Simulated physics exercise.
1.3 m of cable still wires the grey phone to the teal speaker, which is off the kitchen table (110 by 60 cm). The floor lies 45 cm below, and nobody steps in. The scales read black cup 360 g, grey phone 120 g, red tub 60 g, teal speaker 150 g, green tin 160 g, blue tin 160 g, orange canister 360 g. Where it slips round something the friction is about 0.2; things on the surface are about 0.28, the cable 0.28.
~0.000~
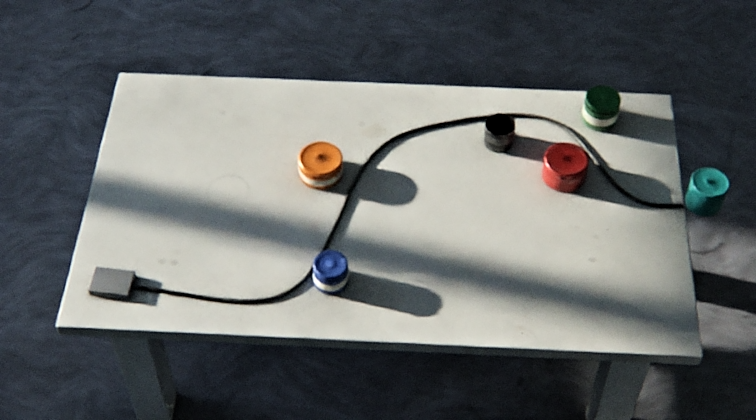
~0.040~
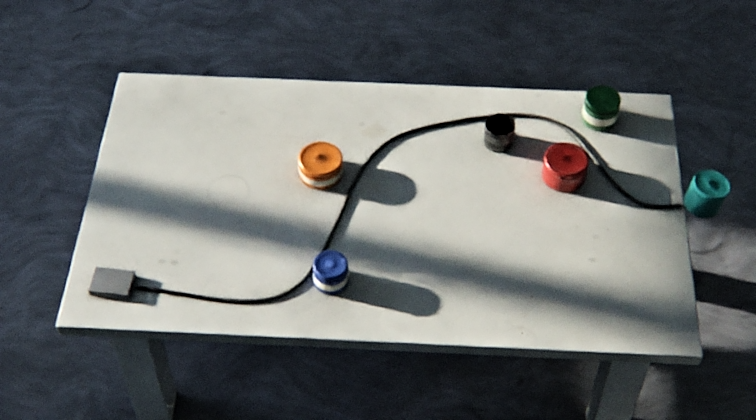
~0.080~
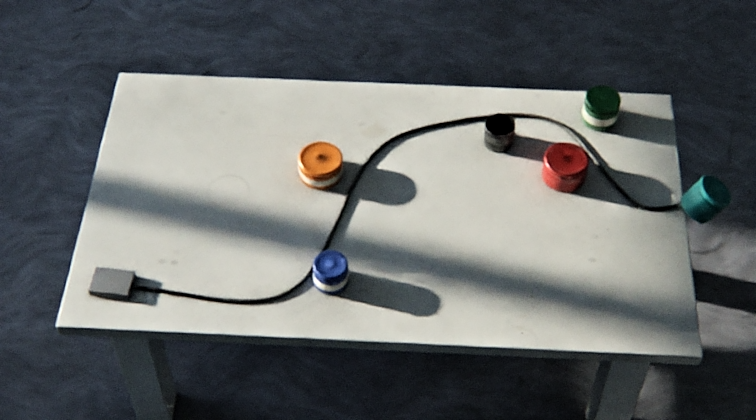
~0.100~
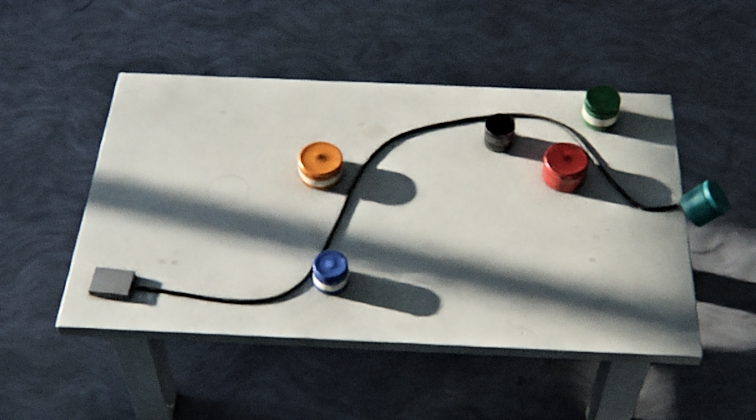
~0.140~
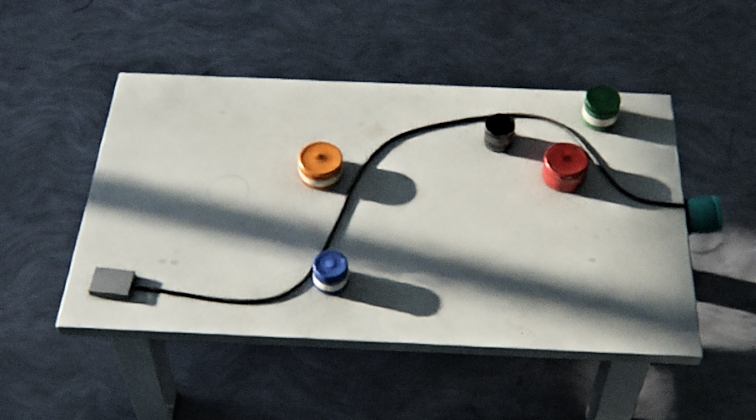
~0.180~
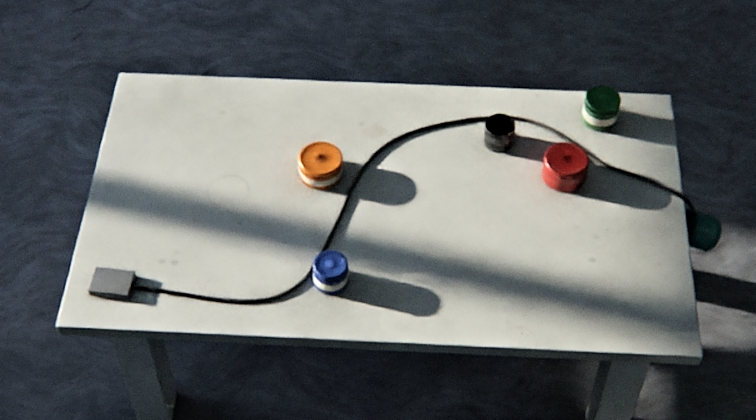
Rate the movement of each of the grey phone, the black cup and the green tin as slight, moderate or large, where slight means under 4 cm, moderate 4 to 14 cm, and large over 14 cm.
Ratings - grey phone: Large; black cup: Slight; green tin: Slight.
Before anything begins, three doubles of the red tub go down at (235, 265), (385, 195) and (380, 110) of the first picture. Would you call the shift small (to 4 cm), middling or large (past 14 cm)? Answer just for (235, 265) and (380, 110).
The first would move a long way, and the second would move just a bit.
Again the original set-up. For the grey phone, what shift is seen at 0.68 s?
At that moment the grey phone has gone 25 cm from the start.
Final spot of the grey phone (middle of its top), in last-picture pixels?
Last view, top position: About (250, 223).
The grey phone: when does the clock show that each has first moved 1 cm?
Grey phone 0.32 s.
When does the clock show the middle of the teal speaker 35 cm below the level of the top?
At about 0.46 s.
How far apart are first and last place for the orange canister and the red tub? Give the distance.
In the end the orange canister has moved about 0 cm, while the red tub has moved about 0 cm.
By 0.4 s, the cable's tail end at (172, 242); grey phone 10 cm off its start, black cup 1 cm off its start, teal speaker over the edge.
By 0.7 s, the cable's tail end at (256, 217); grey phone 25 cm off its start, black cup 1 cm off its start, teal speaker over the edge.
By 0.9 s, the cable's tail end at (268, 215); grey phone 27 cm off its start at (250, 223), black cup 1 cm off its start at (503, 129), teal speaker over the edge.
By 1.2 s, the cable's tail end at (268, 215); grey phone 27 cm off its start, black cup 1 cm off its start, teal speaker over the edge.
By 2.4 s, the cable's tail end at (268, 215); grey phone 27 cm off its start at (250, 223), black cup 1 cm off its start at (503, 129), green tin 0 cm off its start at (604, 98), teal speaker over the edge.
